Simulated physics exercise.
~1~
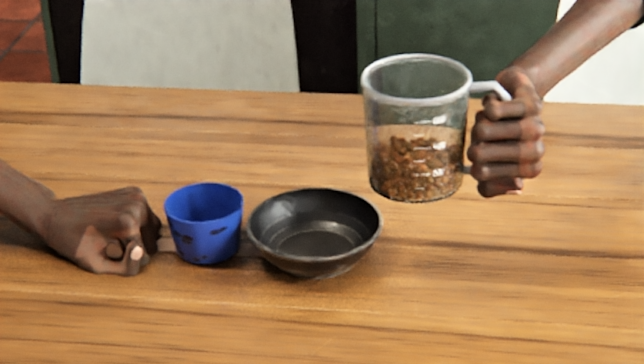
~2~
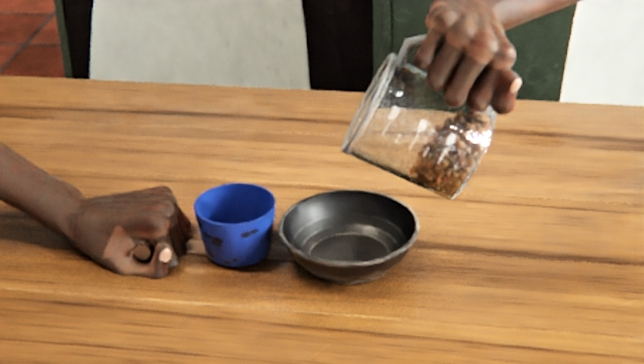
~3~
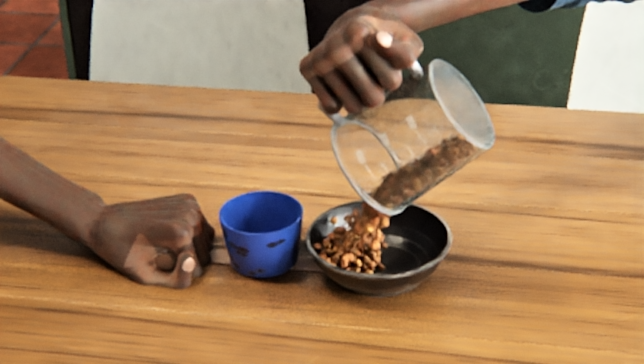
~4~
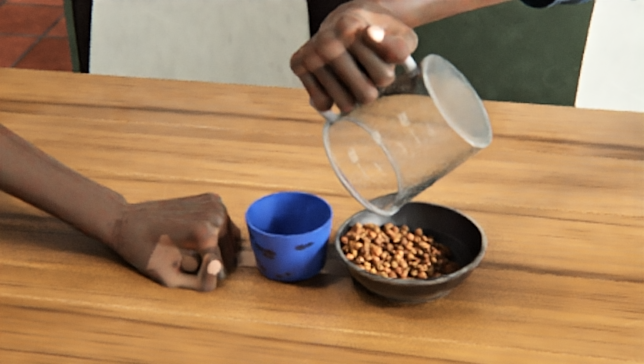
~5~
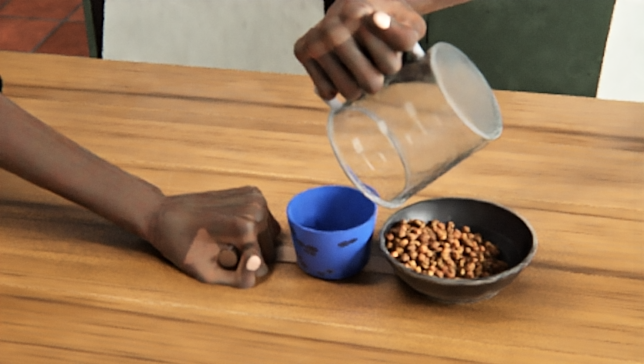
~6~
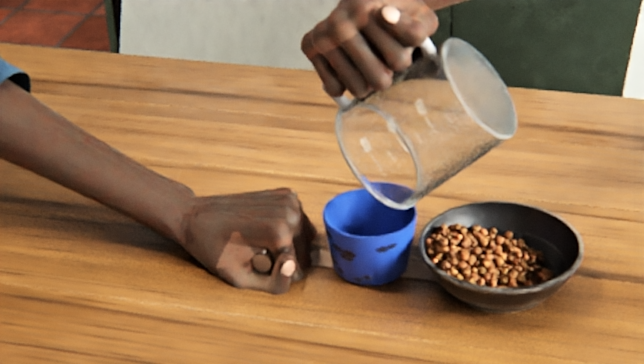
In this clip, one hand slides a joined blue dish and black bowl to the right while another tips a clear jug, pouring small brown cereal balls into the bowl. The emptied jug ends tilted above the blue dish, with the cereal resting in the black bowl.
